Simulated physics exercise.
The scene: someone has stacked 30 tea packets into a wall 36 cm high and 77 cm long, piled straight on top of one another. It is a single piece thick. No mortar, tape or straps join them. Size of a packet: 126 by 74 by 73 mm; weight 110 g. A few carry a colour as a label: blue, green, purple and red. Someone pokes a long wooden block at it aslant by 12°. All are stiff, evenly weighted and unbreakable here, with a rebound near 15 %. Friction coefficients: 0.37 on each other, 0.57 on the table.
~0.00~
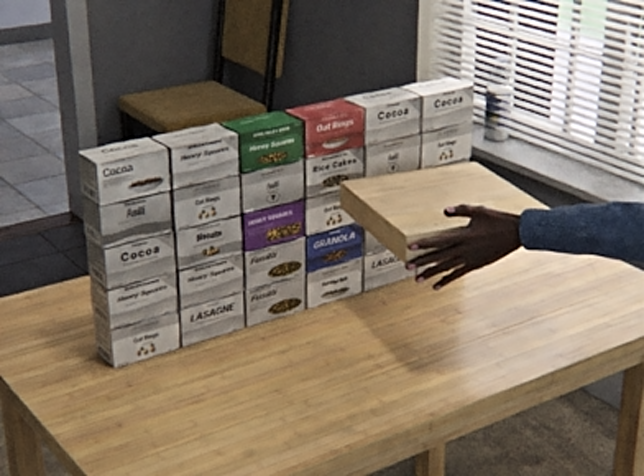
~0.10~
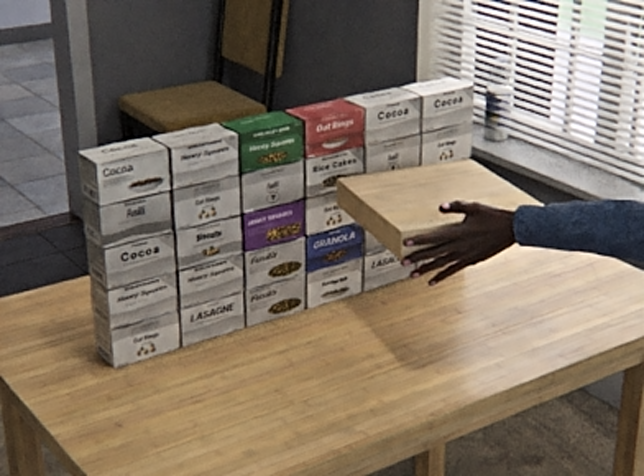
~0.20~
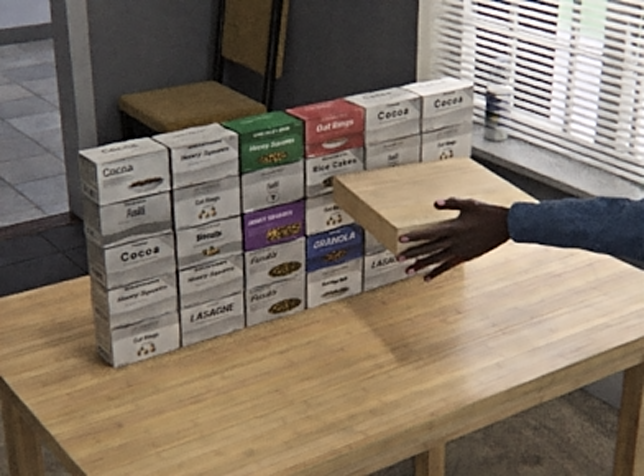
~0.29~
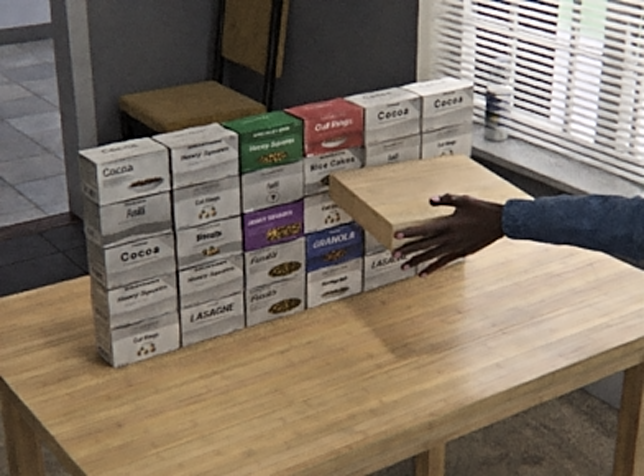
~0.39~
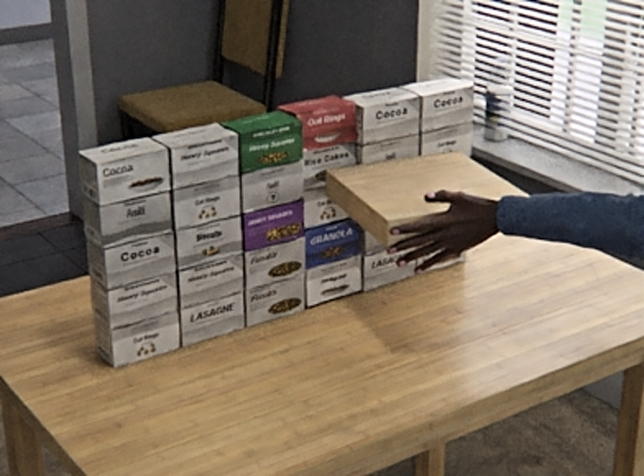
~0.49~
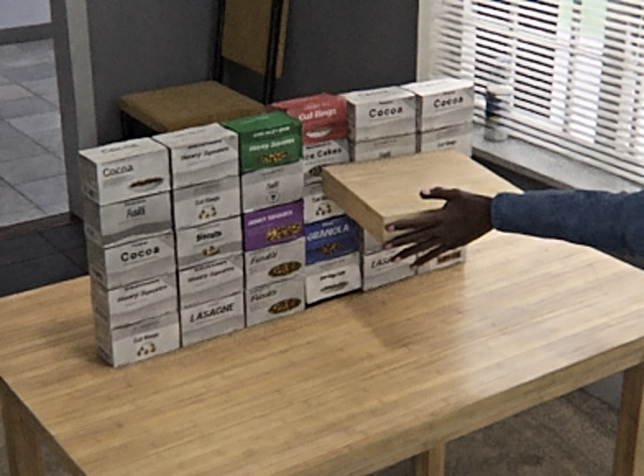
A hand pushes a wooden block into a wall of stacked boxes, slightly shifting several.
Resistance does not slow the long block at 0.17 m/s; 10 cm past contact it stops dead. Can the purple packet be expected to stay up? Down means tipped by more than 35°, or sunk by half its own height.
The purple packet remains up.
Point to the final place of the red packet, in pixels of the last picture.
Near (97, 439).
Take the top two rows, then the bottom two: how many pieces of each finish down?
Top 6, bottom 6.
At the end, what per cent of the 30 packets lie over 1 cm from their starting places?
50 per cent.
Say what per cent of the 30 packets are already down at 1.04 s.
35 per cent by then.
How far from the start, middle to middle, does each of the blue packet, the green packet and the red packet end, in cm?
Moved: Blue 18, green 0, red 134.
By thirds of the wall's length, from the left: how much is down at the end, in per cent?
Left 0, middle 50, right 100 per cent.
After 0.78 s, none of the 30 packets down, 15 disturbed; purple packet unmoved; red packet 29° from how it stood, 26 mm lower.
After 1.04 s, 10 of the 30 packets down; purple packet unmoved; red packet on its side.
After 1.34 s, 15 of the 30 packets down; purple packet unmoved; blue packet on its side.
In the end (2.1 s), 15 of the 30 packets down; purple packet unmoved; blue packet on its side; red packet 1.04 m lower. From the last view, middles, purple packet near (264, 219), blue packet near (277, 247).
